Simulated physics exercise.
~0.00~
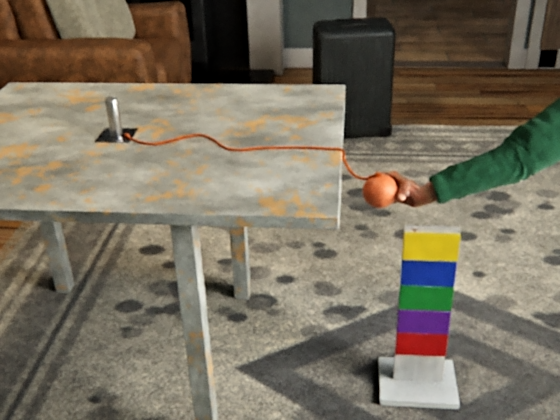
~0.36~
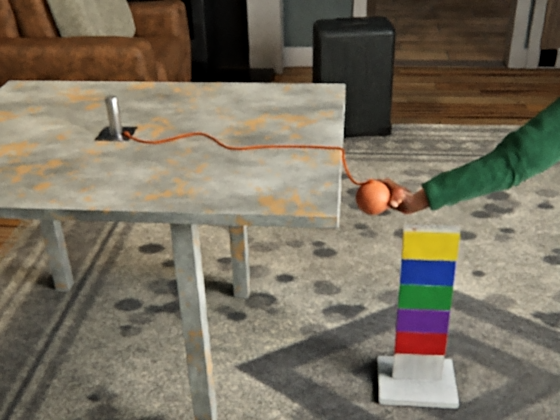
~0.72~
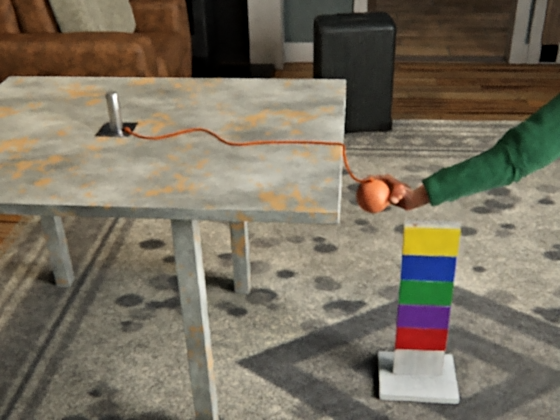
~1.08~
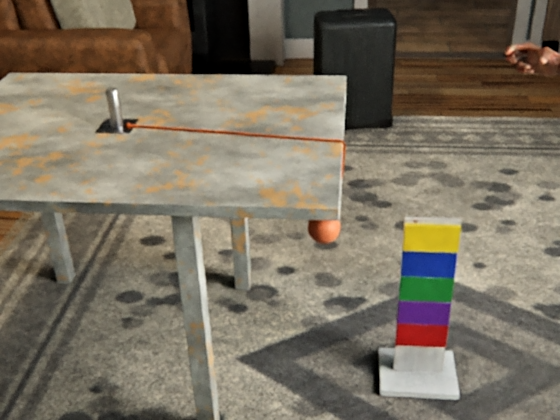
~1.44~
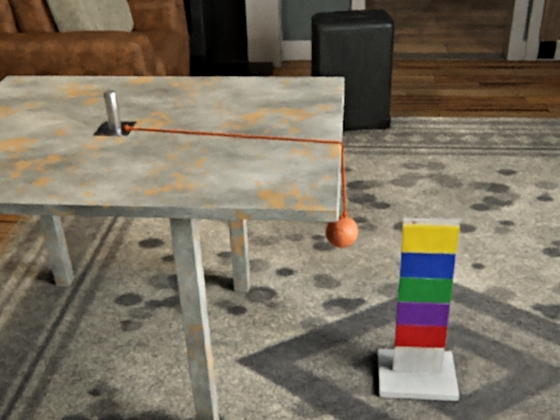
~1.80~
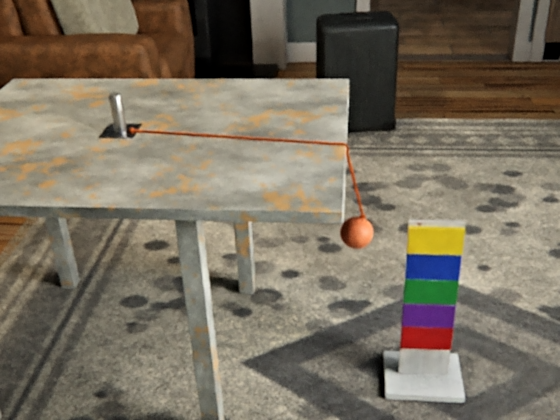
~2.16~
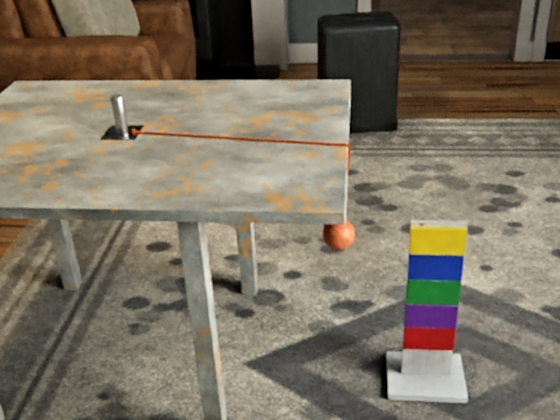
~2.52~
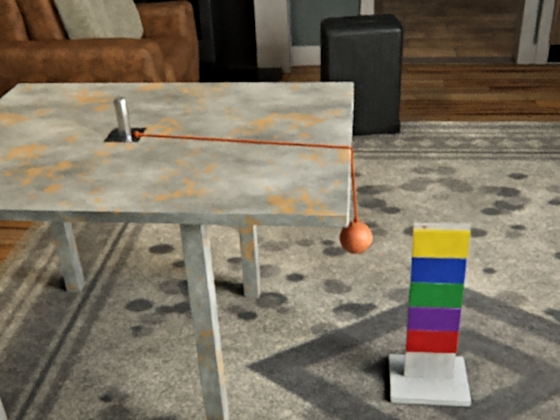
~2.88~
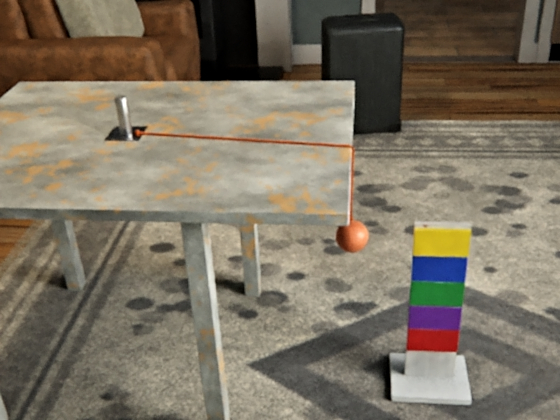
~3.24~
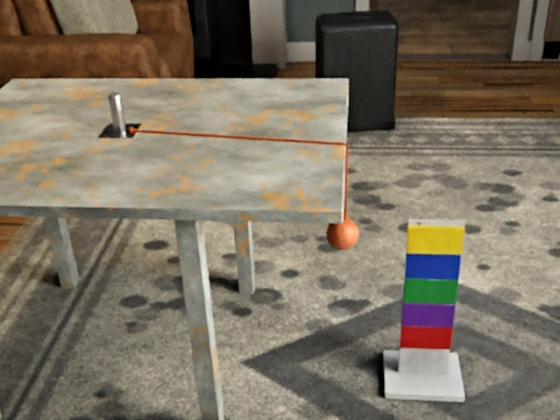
We see a hand holding an orange ball on a slack orange cord beside a striped board. The hand lets go and withdraws, and the ball drops left, swings slightly below the table edge, and ends hanging level with the yellow band.
